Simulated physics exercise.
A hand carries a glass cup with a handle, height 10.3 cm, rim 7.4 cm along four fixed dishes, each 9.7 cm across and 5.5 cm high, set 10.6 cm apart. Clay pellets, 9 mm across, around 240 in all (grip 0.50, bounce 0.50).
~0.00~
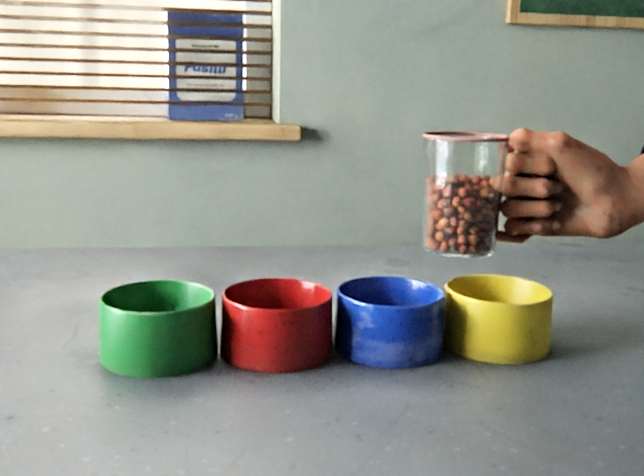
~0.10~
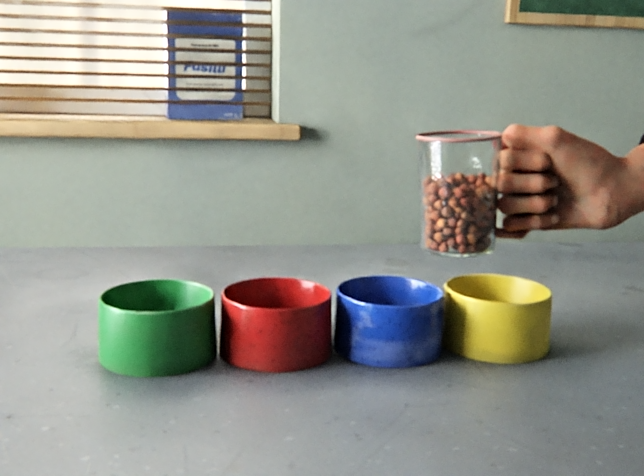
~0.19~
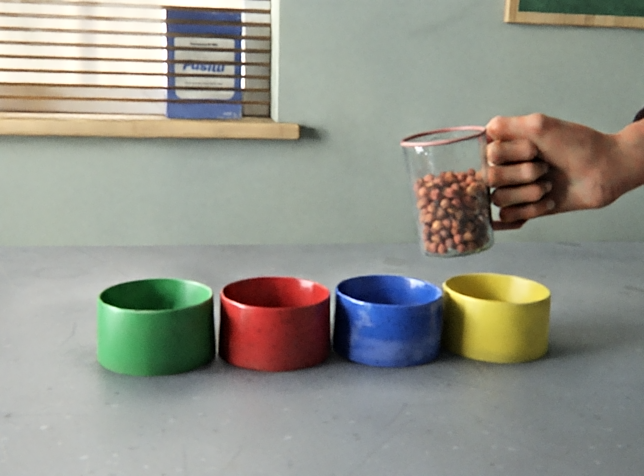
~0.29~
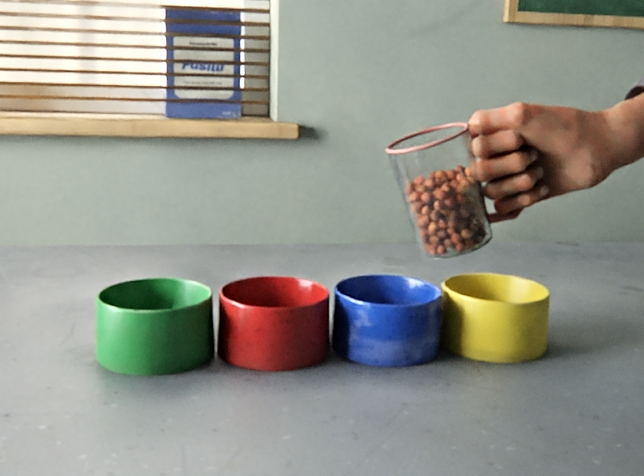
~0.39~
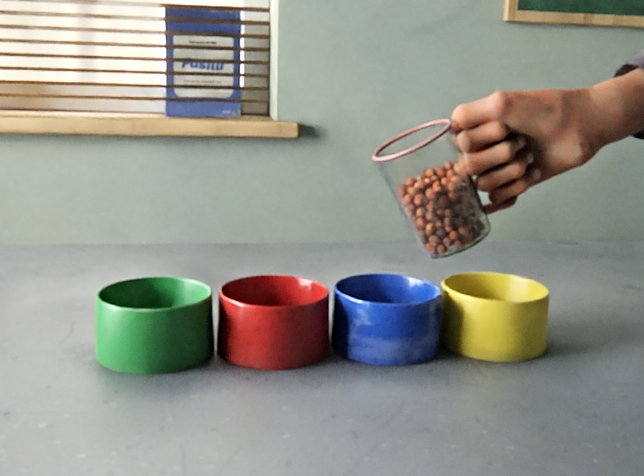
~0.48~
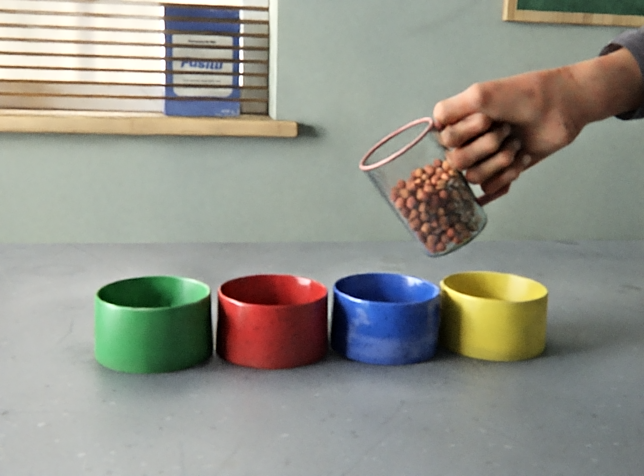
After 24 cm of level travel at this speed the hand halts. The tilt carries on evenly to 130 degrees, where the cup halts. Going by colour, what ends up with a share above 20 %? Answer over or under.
Red dish: Over; blue dish: Under; green dish: Under; yellow dish: Under; on the counter: Under.
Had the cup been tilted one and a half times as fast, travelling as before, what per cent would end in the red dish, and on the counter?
Then: Red 80; counter 10.
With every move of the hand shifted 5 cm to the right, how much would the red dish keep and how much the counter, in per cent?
Then: Red 30; counter 20.
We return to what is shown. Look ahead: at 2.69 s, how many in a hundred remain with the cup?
Some 0 per cent of the load.
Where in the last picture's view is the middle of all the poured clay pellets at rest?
Near (264, 324).
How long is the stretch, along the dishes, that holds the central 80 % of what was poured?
Roughly 5 cm.
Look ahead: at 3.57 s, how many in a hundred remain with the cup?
Some 0 per cent of the load.
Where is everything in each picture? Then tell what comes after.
In the first frame, cup at (462, 193), tilt 0 degrees, lip at (427, 136), moved 0.0 cm; middle of the pieces at (462, 215); yellow dish at (499, 289); blue dish at (391, 292); red dish at (277, 294); green dish at (158, 296).
In the second frame, cup at (458, 193), tilt 3 degrees, lip at (420, 138), moved 0.3 cm; middle of the pieces at (460, 215).
In the third frame, cup at (450, 192), tilt 12 degrees, lip at (404, 144), moved 1.0 cm; middle of the pieces at (455, 214).
In the fourth frame, cup at (442, 192), tilt 20 degrees, lip at (389, 151), moved 1.6 cm; middle of the pieces at (449, 213).
In the fifth frame, cup at (435, 191), tilt 28 degrees, lip at (375, 159), moved 2.3 cm; middle of the pieces at (445, 210).
In the sixth frame, cup at (426, 190), tilt 36 degrees, lip at (363, 168), moved 3.0 cm; middle of the pieces at (439, 208); yellow dish at (494, 286); blue dish at (386, 288); red dish at (273, 290); green dish at (154, 292). The cup turns about 85 degrees a second and travels 7 cm a second.
After 1.81 s, tilt 130 degrees; cup holds 0 %, red 100 %.
Then, at 2.69 s, tilt 130 degrees; cup holds 0 %, red 100 %.
After 3.57 s, tilt 130 degrees; cup holds 0 %, red 100 %.
In the end, at 3.9 s, red 100 %, blue 0 %, green 0 %, yellow 0 %, counter 0 %.
